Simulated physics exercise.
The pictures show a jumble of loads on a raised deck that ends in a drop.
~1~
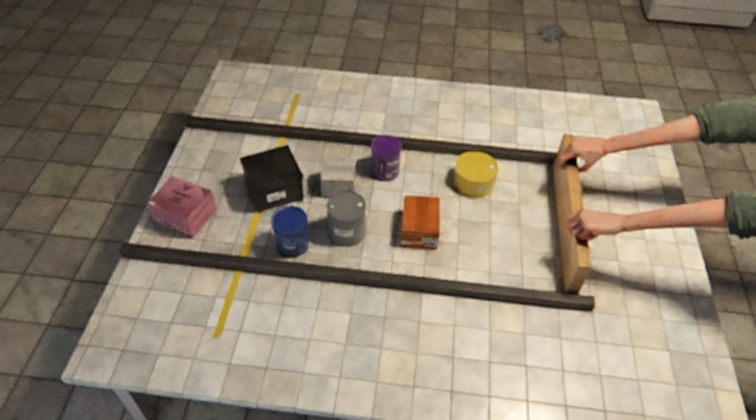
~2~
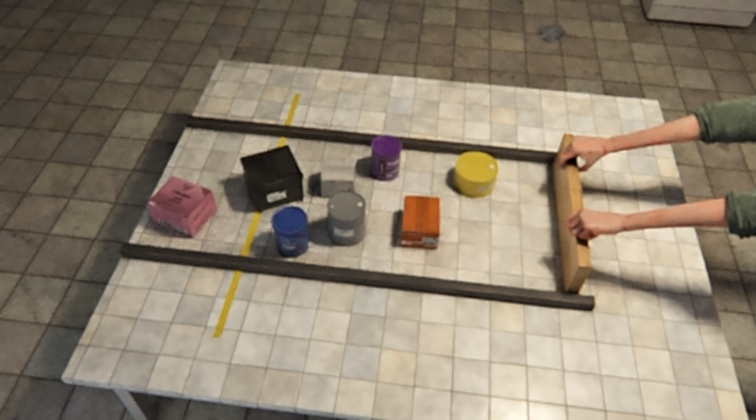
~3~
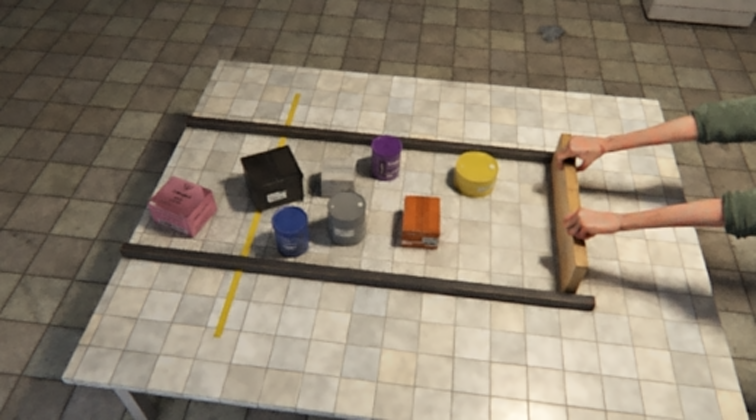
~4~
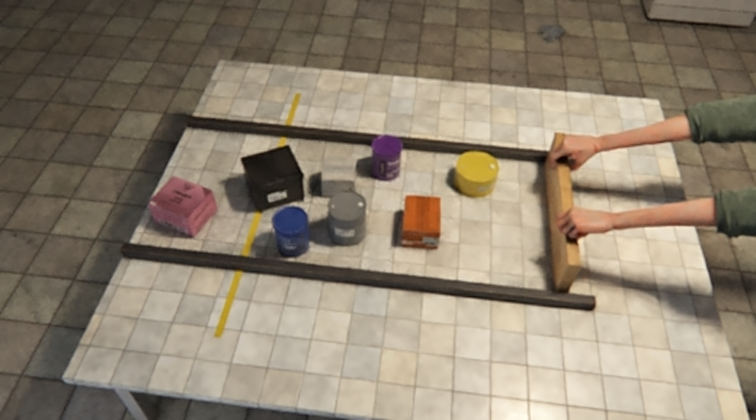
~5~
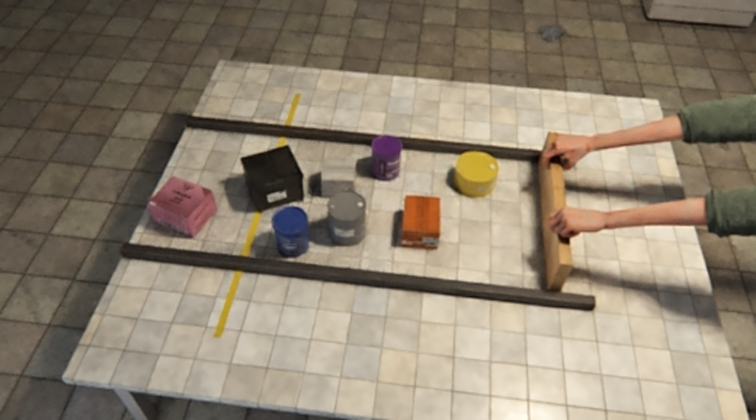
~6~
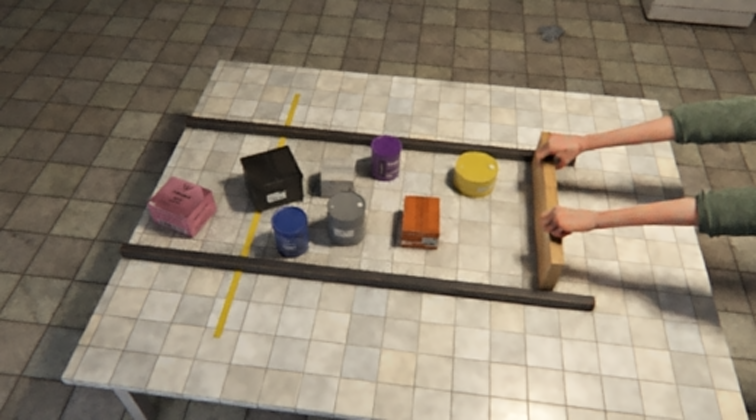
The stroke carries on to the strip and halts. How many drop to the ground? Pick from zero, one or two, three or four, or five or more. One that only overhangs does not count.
As it turns out, the number that fall off is zero.
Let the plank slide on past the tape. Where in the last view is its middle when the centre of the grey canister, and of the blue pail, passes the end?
At (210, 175) for the grey canister; at (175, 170) for the blue pail.
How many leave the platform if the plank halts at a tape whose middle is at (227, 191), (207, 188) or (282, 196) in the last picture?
It would be 2, 4 and 0.
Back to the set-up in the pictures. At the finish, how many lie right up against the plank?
The number is 3.
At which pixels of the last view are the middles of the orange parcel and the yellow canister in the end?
First (240, 202), then (256, 147).
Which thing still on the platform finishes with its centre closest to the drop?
The pink box ends nearest.
Soon after, none off yet; pink box at rest near (183, 207); black tote at rest near (273, 179); blue pail at rest near (291, 233).
After that, none off yet; pink box at rest near (183, 207); black tote at rest near (273, 179); blue pail moving near (289, 233).
And then, none off yet; pink box moving near (180, 207); black tote displaced about its own width near (228, 180); blue pail displaced a little near (280, 234).
In the end, the number that fall off is zero.
